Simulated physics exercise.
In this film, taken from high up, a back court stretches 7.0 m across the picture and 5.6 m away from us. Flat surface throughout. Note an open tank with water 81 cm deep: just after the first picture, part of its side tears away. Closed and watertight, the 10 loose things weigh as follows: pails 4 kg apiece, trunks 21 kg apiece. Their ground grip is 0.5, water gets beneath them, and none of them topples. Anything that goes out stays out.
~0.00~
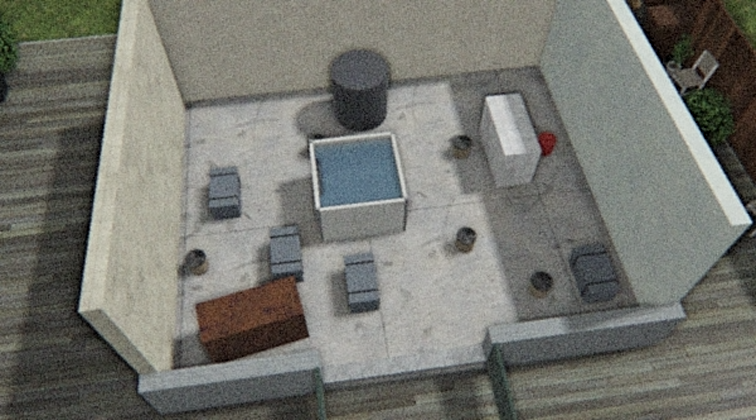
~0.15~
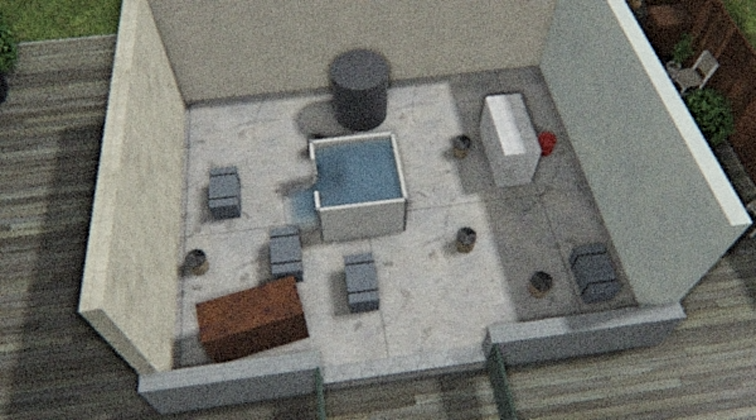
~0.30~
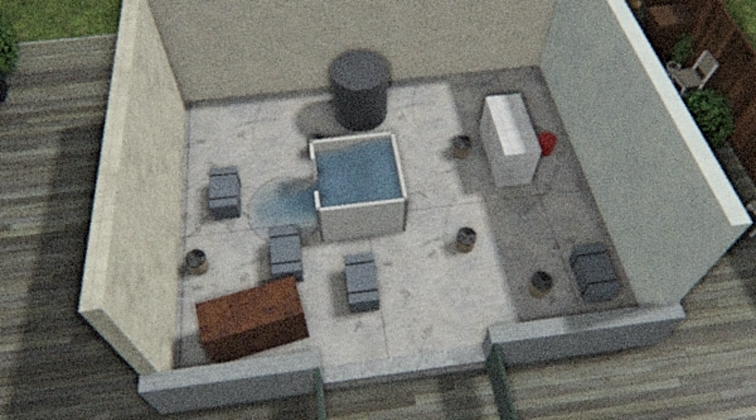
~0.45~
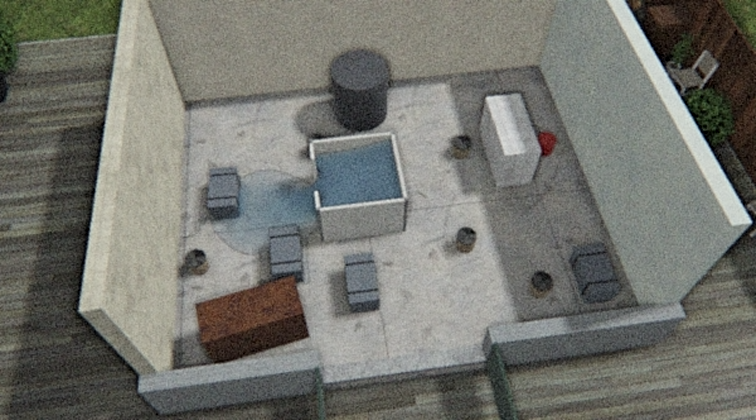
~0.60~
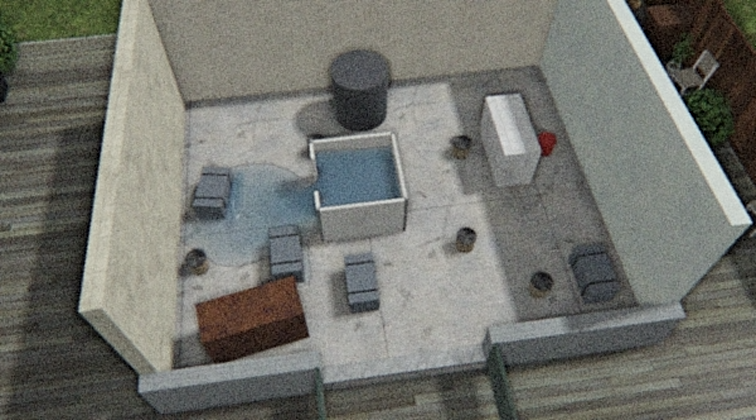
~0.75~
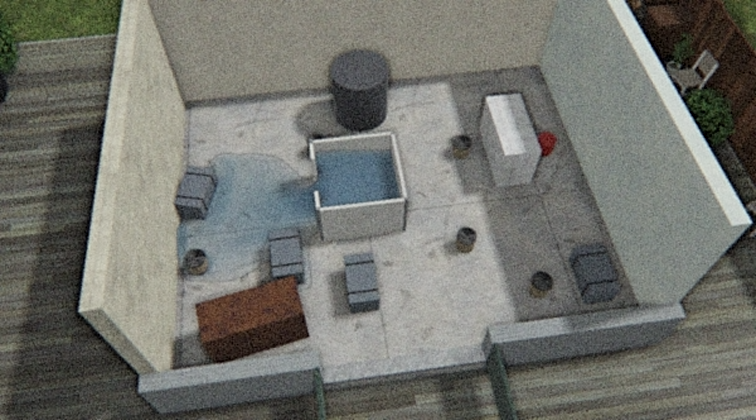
Water pours from a gap in the left side of a square, white-walled open tank in a pale walled back court, seen from high up by a still camera. Around the tank are a dark grey cylinder behind, grey trunks, small dark pails, a brown box at lower left, and a white block and something red at right. The bluish sheet spreads leftward across the floor, and the leftmost grey trunk slides toward the left wall, turning slightly.
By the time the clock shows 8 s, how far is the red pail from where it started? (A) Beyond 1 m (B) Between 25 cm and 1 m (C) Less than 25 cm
The answer is C.
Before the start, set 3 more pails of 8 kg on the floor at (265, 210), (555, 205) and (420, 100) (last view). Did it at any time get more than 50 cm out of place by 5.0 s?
In order: Above it, below it, below it.
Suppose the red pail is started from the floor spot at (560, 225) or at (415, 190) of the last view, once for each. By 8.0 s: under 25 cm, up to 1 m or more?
Run 1: It remains nearly still. Run 2: It remains nearly still.
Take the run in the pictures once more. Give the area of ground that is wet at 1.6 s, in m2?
10.0 m2.
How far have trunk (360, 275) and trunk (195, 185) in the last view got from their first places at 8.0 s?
Respectively: 5 cm / 200 cm.
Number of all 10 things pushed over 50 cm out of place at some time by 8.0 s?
The answer here is 3.
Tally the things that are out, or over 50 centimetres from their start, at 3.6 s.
Answer: 2.
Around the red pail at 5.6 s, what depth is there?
Roughly 0 cm deep.
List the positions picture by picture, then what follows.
The first picture shows the red pail at (547, 139), on the bottom; water covers 1.7 m2; 0 of 10 have shifted.
The second picture shows the red pail at (547, 139) rests on the ground; water covers 2.2 m2; 0 of 10 have shifted.
The third picture shows the red pail at (547, 139), on the bottom; 2.9 m2 under water; 0 of 10 have shifted.
The fourth picture shows the red pail at (547, 139) rests on the ground; 3.7 m2 under water; 0 of 10 have shifted.
The fifth picture shows the red pail at (547, 139), on the bottom; 4.9 m2 under water; 1 of 10 have shifted.
The sixth picture shows the red pail at (547, 139), on the bottom; water covers 6.0 m2; 1 of 10 have shifted.
After 1.6 s the red pail is near (547, 139), 0.0 m from its start, aground; 0 of 10 are out; 1 afloat.
After 3.6 s the red pail is near (547, 139), 0.0 m from its start, aground; 0 of 10 are out; 2 afloat.
After 5.6 s the red pail is near (547, 139), 0.0 m from its start, aground; 0 of 10 are out; 1 afloat.
After 8.0 s the red pail is near (547, 139), 0.0 m from its start, aground; 0 of 10 are out; 2 afloat.
